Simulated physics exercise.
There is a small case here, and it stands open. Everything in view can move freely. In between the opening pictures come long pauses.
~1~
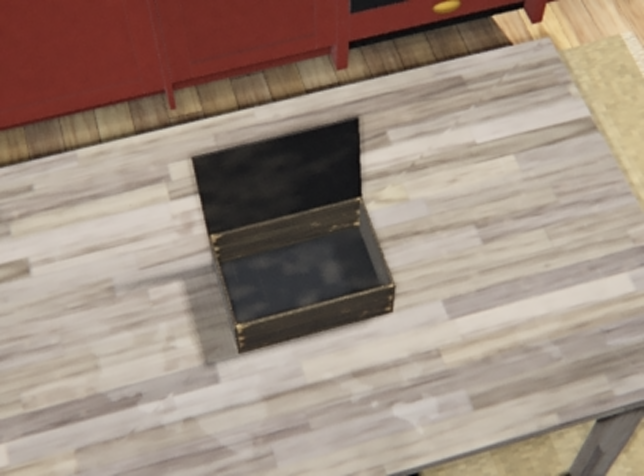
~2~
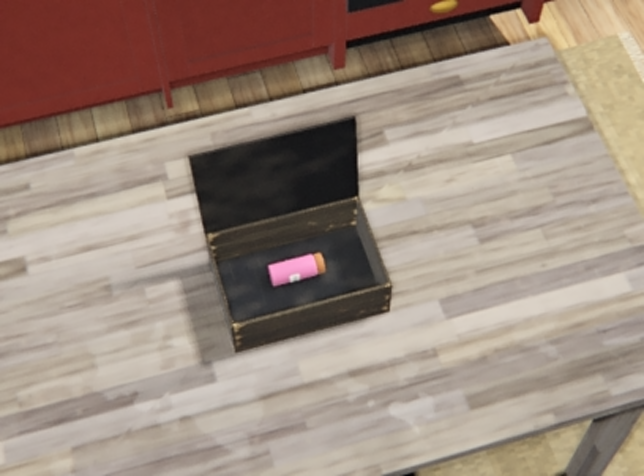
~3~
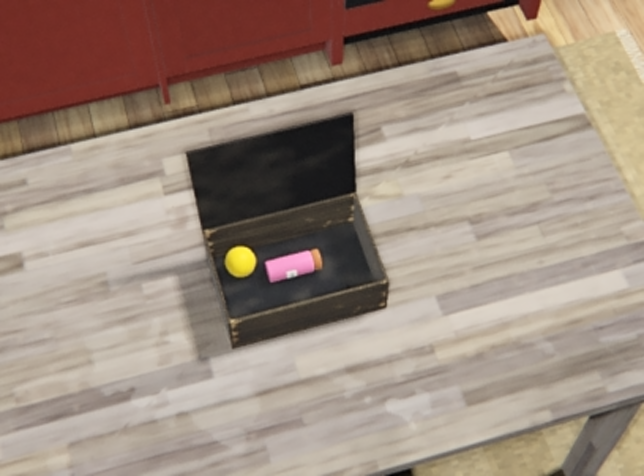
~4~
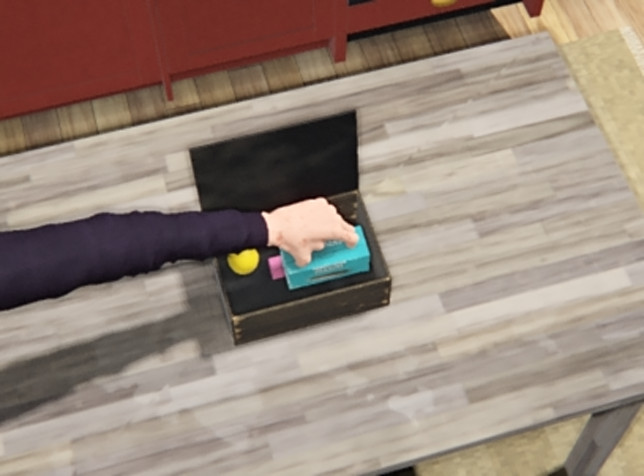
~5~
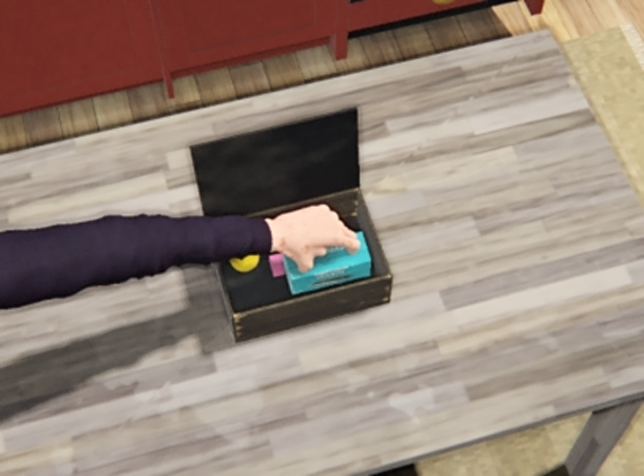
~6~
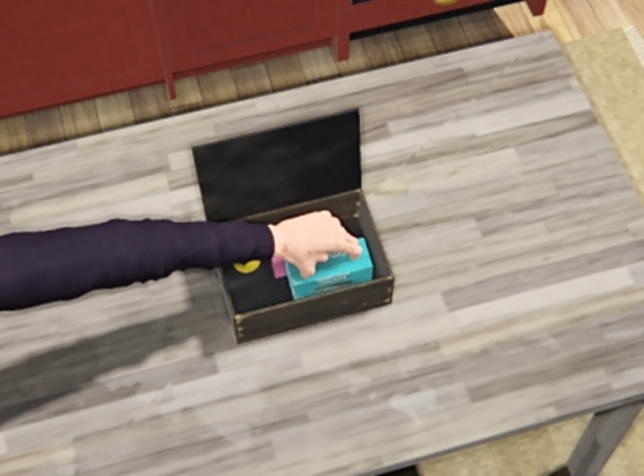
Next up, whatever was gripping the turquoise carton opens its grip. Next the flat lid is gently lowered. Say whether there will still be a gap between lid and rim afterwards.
There will be no gap.
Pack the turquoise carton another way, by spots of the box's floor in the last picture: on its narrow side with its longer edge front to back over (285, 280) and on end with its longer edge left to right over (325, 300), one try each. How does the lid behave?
Case one: Lid stays raised; case two: Lid stays raised.
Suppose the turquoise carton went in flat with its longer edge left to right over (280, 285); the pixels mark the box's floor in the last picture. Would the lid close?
That way the lid ends up fully closed.
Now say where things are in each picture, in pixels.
In the first picture, the last thing is not in view yet.
In the second picture, the last thing is not in view yet; pink shaker (297, 269).
In the third picture, the last thing is not in view yet; pink shaker (294, 266).
In the fourth picture, coming down; turquoise carton (325, 258).
In the fifth picture, coming down; turquoise carton (327, 263).
In the sixth picture, put in, still held; turquoise carton (329, 269).
Then, 1.30 s on from there, lid 78° above the rim; turquoise carton shifted a little near (329, 280).
Then, 1.90 s on from there, lid 37° above the rim; turquoise carton shifted a little near (329, 280).
In the end, lid shut; moved from the start, turquoise carton; the other 2 unmoved. At the end, from the last picture's camera, turquoise carton near (329, 280).
